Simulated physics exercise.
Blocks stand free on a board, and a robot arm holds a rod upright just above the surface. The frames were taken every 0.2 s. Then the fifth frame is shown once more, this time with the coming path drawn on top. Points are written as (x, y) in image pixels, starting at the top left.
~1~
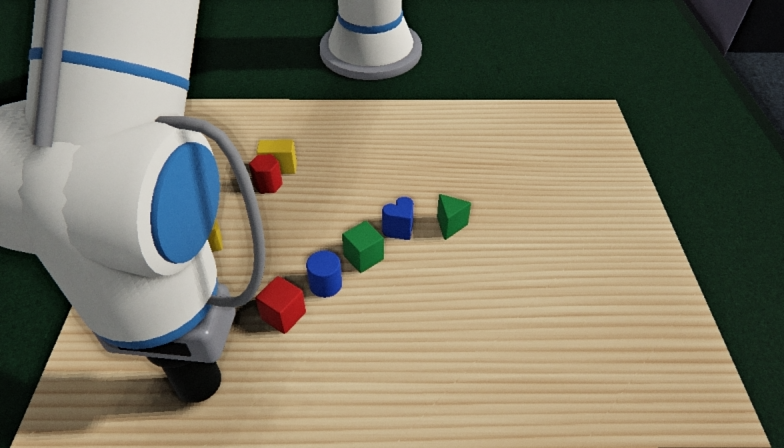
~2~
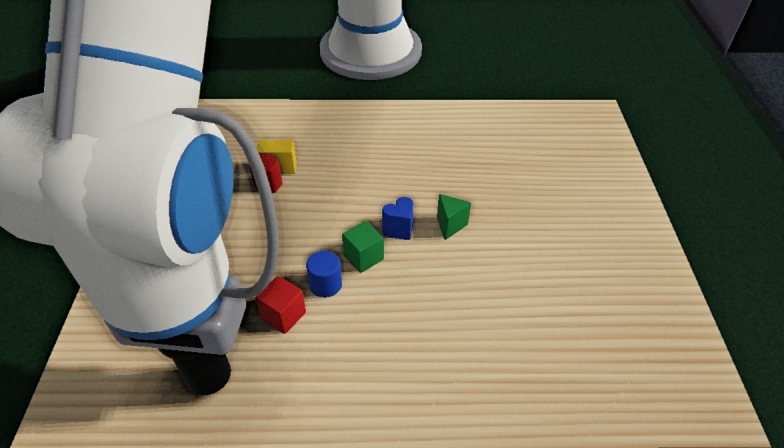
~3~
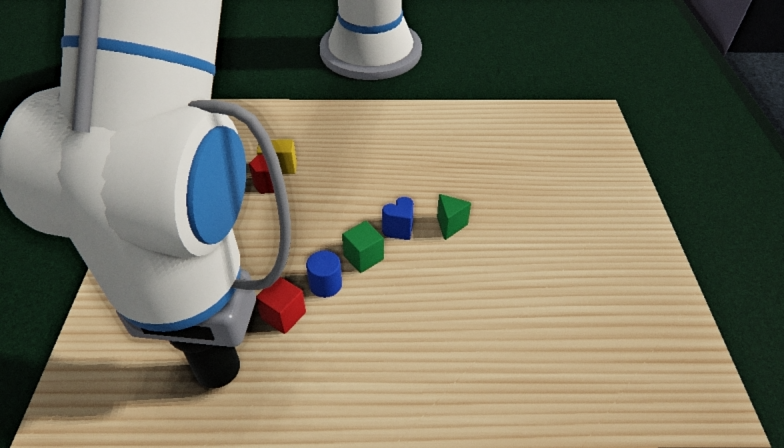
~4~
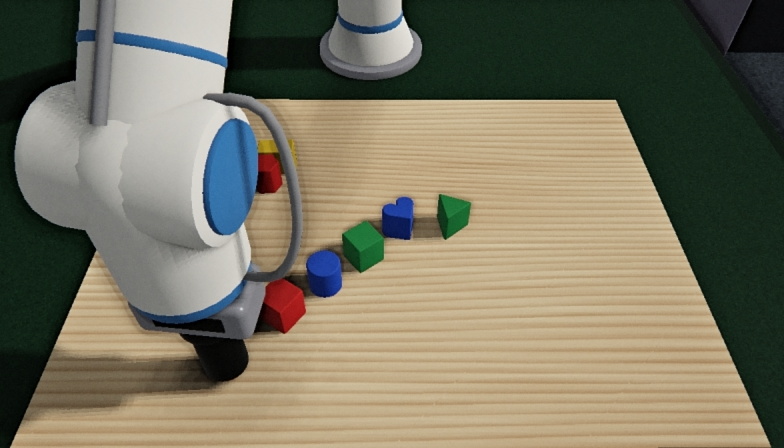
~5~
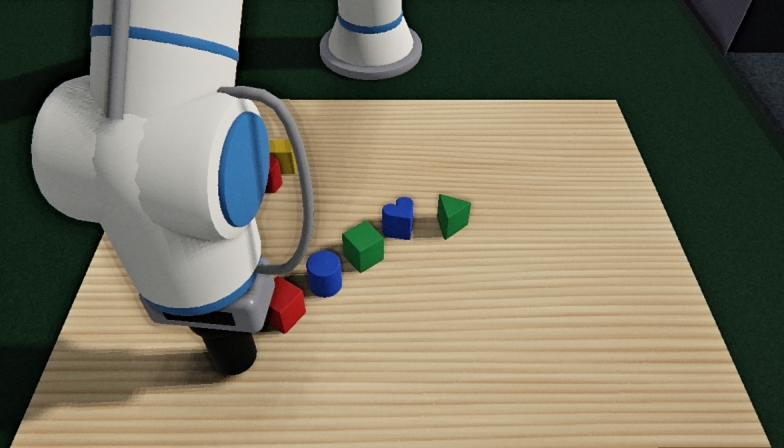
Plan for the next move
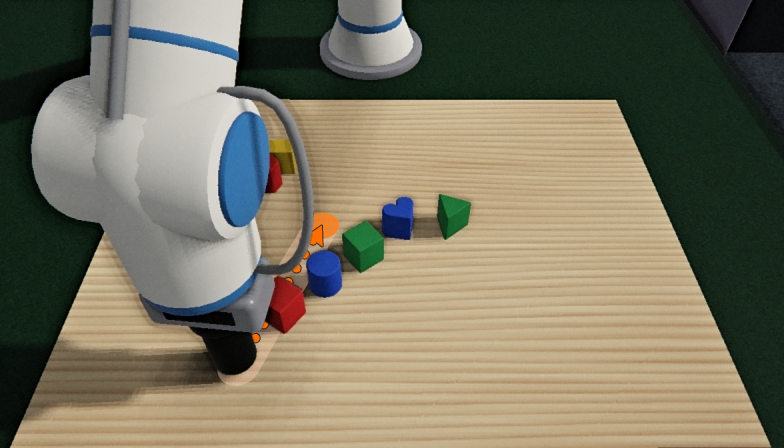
On a light wooden board, a white robot arm with blue bands slowly moved its black tip a short way right and slightly upward toward a red block, while the scattered colored blocks stayed still.
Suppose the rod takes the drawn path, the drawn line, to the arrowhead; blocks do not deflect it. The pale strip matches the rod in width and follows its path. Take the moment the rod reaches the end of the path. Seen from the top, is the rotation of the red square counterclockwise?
No, that is not what happens.
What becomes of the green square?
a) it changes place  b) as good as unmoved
a - it changes place.
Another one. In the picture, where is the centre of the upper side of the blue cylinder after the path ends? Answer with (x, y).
If I read the scene right, the answer is (366, 246).
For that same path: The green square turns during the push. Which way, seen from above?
My prediction: CCW.
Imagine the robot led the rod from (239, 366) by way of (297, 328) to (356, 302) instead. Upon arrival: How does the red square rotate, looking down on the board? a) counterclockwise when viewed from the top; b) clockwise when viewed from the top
My pick is a.
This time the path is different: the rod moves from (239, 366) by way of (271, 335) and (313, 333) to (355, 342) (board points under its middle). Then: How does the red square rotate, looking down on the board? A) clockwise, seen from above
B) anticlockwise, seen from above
I choose B.
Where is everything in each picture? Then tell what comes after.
In the first frame, lower end of the rod (199, 382), tops of blocks, red square (279, 294), blue cylinder (323, 263), green square (363, 235), blue heart (400, 207).
In the second frame, rod (209, 375), blocks as before.
In the third frame, rod (218, 369), blocks as before.
In the fourth frame, rod (227, 362), blocks as before.
In the fifth frame, rod (235, 356), red square (279, 294), blue cylinder (323, 263), green square (363, 235), blue heart (400, 207).
The drawn path runs from (239, 366) to (322, 226).
On the path given first. One third of the way, rod (268, 302); red square (298, 273), turned 25° clockwise; blue cylinder (329, 259).
Two thirds of the way, rod (296, 255); red square (331, 240), turned 65° clockwise; blue cylinder (363, 246); green square (384, 227), turned 25° anticlockwise.
At the end, rod (320, 215); red square (335, 238), turned 75° clockwise; blue cylinder (366, 246); green square (385, 226), turned 30° anticlockwise; blue heart not moved.
